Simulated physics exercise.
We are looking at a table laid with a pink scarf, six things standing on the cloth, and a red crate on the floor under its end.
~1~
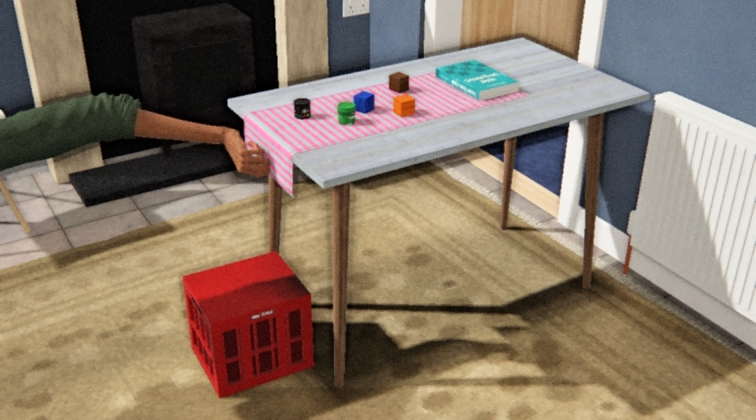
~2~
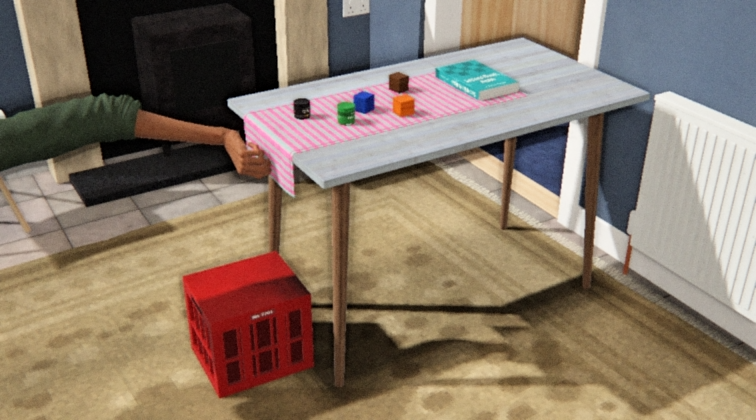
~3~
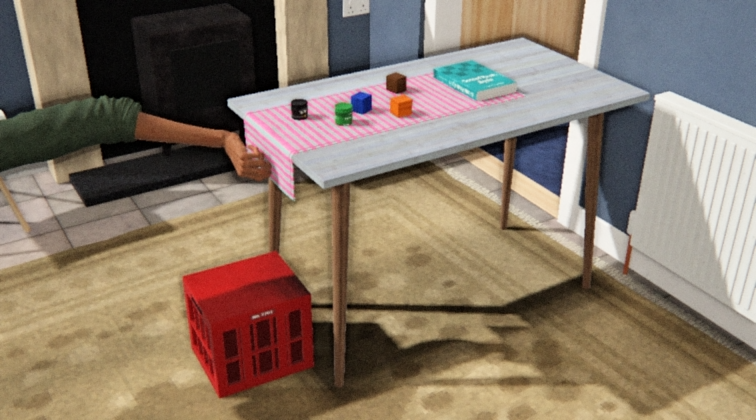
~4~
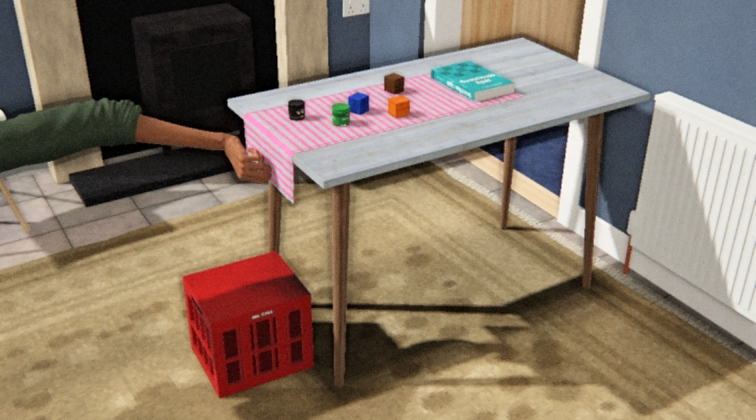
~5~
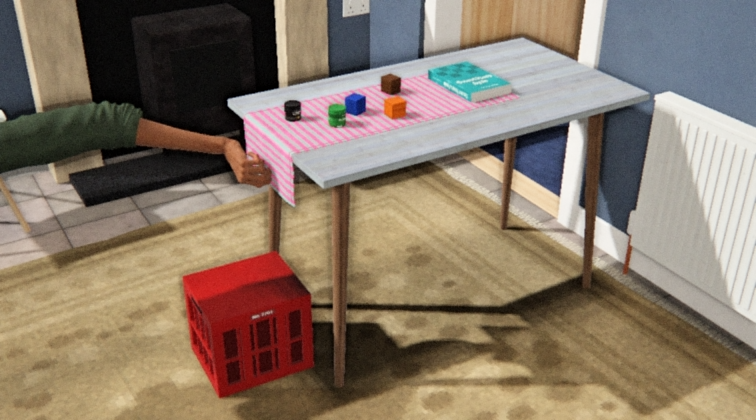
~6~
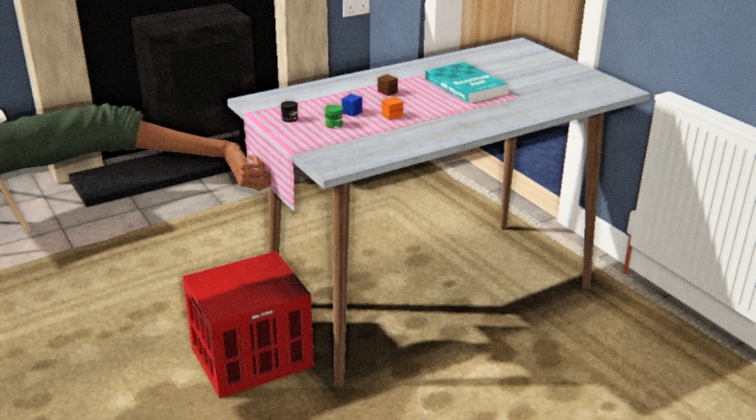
A hand at the left slowly pulled a pink striped scarf a little way over the table's end, above a red crate, and the small pots, coloured cubes and teal book shifted left with it.
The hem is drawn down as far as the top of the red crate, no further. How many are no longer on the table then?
The count of fallen things is three.
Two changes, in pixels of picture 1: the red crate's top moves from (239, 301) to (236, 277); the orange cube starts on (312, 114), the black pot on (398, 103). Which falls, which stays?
The orange cube tumbles off; the black pot keeps its place on top.
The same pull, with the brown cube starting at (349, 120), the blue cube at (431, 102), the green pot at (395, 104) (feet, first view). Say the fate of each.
The brown cube comes down; the blue cube holds on; the green pot keeps its place on top.
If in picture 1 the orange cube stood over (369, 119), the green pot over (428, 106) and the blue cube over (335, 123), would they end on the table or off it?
The orange cube tumbles off; the green pot holds on; the blue cube is carried off.
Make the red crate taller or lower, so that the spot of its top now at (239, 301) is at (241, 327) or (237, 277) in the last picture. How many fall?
It would be 4 and 2.
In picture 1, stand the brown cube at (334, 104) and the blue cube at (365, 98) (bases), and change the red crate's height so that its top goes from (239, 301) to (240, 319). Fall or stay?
The brown cube drops off; the blue cube tumbles off.
Soon after, hem near (271, 229); black pot gone.
Then, hem on the crate; black pot, green pot and blue cube gone.
At rest, hem on the crate; black pot, green pot and blue cube gone. It carries off three.
